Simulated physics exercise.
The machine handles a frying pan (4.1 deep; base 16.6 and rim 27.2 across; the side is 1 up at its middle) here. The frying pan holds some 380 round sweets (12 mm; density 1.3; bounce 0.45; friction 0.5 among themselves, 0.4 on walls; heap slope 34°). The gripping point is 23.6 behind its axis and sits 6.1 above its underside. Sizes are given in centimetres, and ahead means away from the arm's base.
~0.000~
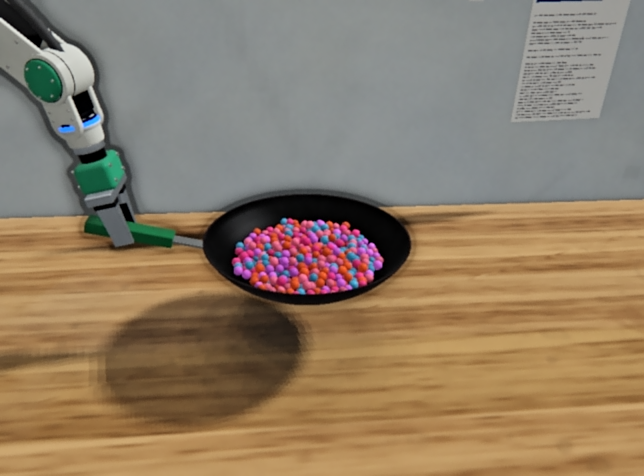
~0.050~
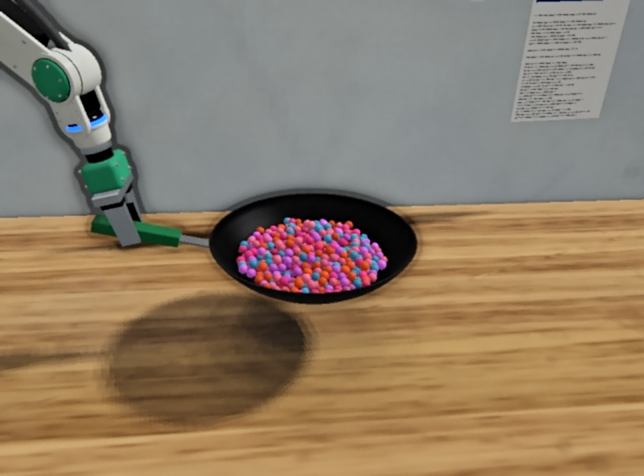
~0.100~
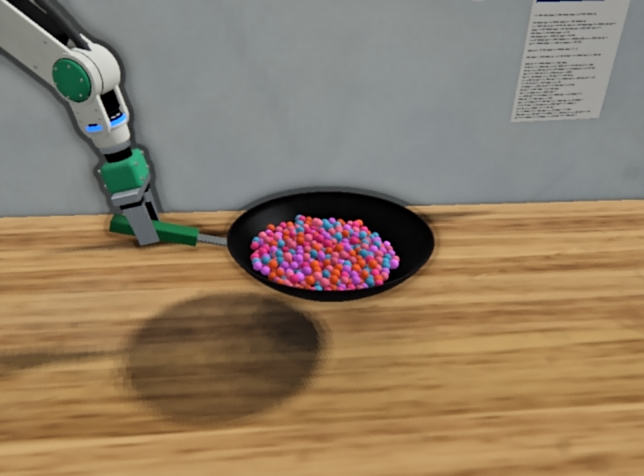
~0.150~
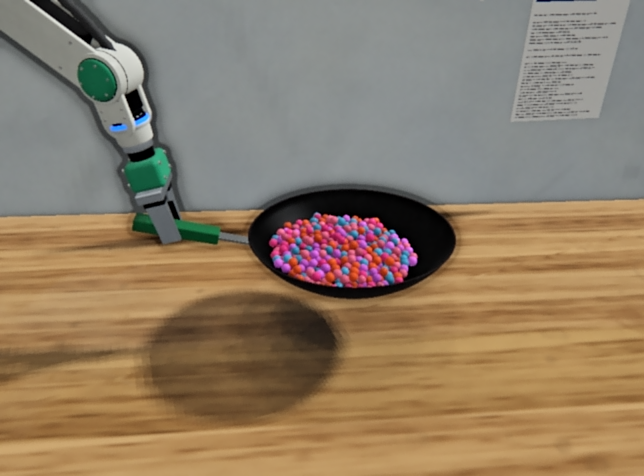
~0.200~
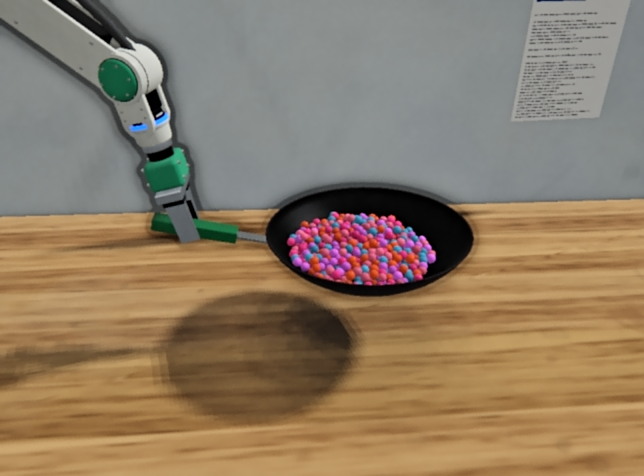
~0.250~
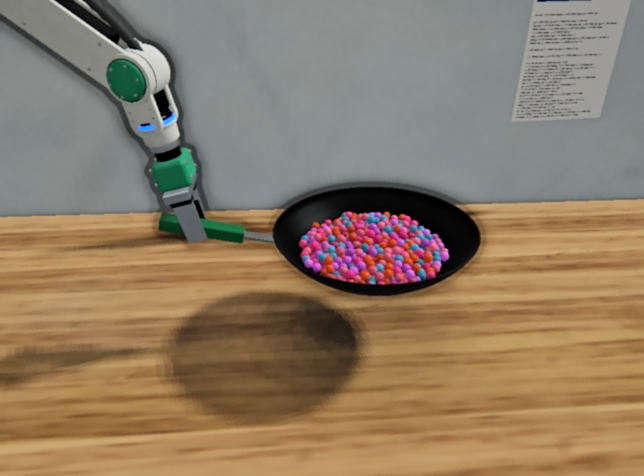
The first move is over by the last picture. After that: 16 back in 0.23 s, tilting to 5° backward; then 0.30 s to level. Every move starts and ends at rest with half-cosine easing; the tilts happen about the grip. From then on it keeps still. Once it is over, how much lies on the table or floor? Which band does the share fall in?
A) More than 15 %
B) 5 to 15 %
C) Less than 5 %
(C) Less than 5 %.
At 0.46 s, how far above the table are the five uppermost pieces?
Somewhere around 20 centimetres high.
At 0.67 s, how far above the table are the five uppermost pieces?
Those pieces are near 15 cm up.
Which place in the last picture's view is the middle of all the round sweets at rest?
The centre sits near pixel (220, 255).
By 0.46 s, tilted 5° backward, highest piece 20 above the table; 372 in the frying pan, 7 in flight or on a rim.
By 0.67 s, tilted 1° backward, highest piece 16 above the table; 372 in the frying pan, 2 on the table or floor, 5 in flight or on a rim.
By 0.98 s, level, highest piece 15 above the table; 372 in the frying pan, 7 on the table or floor.
By 2.03 s, level, highest piece 15 above the table; 372 in the frying pan, 7 on the table or floor.
Final count, 372 in the frying pan, 7 on the table or floor. That is 2 % on the table or floor.
